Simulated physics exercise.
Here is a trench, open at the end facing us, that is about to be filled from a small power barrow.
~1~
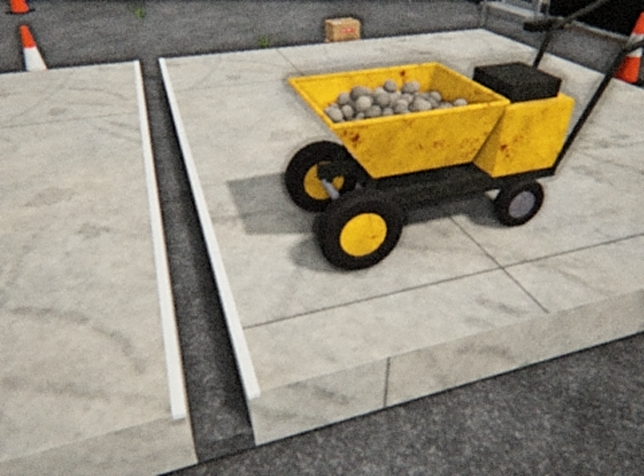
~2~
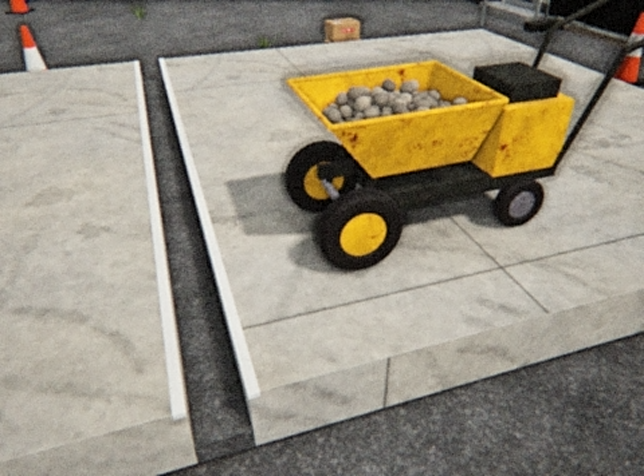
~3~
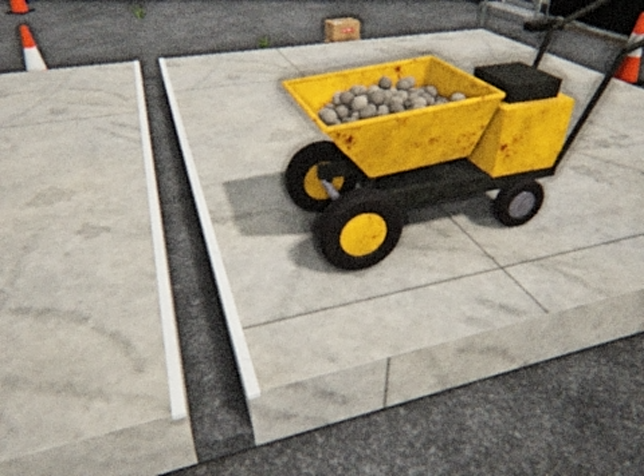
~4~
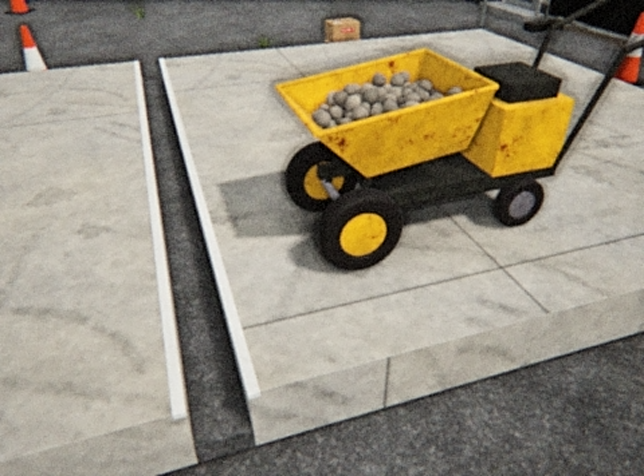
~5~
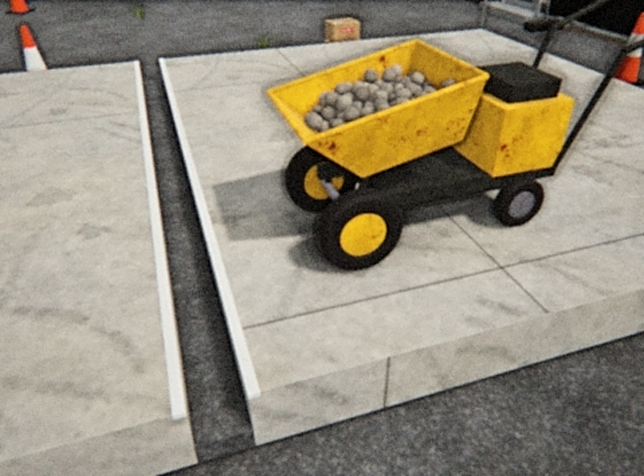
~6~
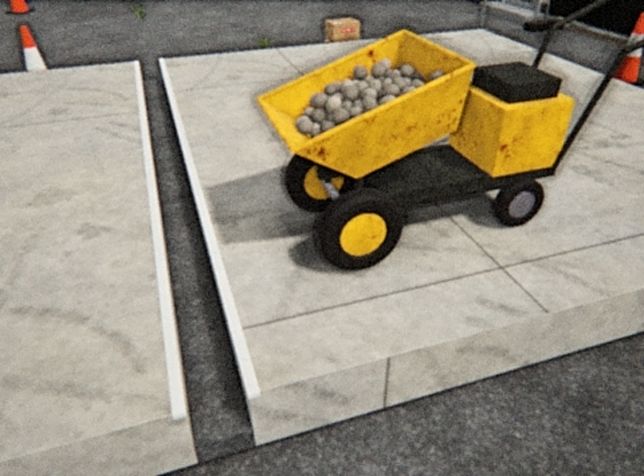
The yellow skip of a small power barrow, loaded with rounded grey stones, starts level and tilts gradually down to the left, its rear rising, while the wheels stay still on a concrete slab beside a narrow trench.
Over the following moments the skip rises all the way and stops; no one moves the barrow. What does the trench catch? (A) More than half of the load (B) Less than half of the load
Answer: A.
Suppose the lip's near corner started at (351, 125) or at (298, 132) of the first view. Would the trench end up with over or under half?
For the first case I'd say upwards of half, and for the second case upwards of half.
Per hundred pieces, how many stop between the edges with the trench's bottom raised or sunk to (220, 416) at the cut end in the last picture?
The share would be roughly 60 per cent.
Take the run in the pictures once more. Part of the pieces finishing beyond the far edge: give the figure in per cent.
I'd estimate about 5 per cent of the load.
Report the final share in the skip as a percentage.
Close to 0 percent.
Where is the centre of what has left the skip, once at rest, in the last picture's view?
Last view, resting centre - approx. (195, 276).
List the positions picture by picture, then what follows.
The first frame shows lip of the skip at (333, 127), level; top of the load at (394, 109), river pebbles; first edge of the trench at (237, 330); far edge at (171, 346), the trench under half as wide as the skip, and about as deep as wide.
The second frame shows lip of the skip at (331, 128), level; top of the load at (406, 100).
The third frame shows lip of the skip at (325, 131), tipped barely; top of the load at (402, 97).
The fourth frame shows lip of the skip at (317, 135), tipped a little; top of the load at (408, 95).
The fifth frame shows lip of the skip at (306, 142), tipped a little; top of the load at (399, 90).
The sixth frame shows lip of the skip at (294, 151), tipped clearly; top of the load at (405, 86); first edge of the trench at (237, 330); far edge at (171, 346).
Soon after the last picture, skip tipped steeply; all in the skip.
A little later, skip tipped right over; about half in the skip; a small part short of the trench; about half in or heaped over the trench; a stray few beyond it; a stray few falling.
Later still, skip tipped right over; a stray few in the skip; a small part short of the trench; most in or heaped over the trench; a small part beyond it.
At rest, skip tipped right over; a small part short of the trench; most in or heaped over the trench; a small part beyond it.
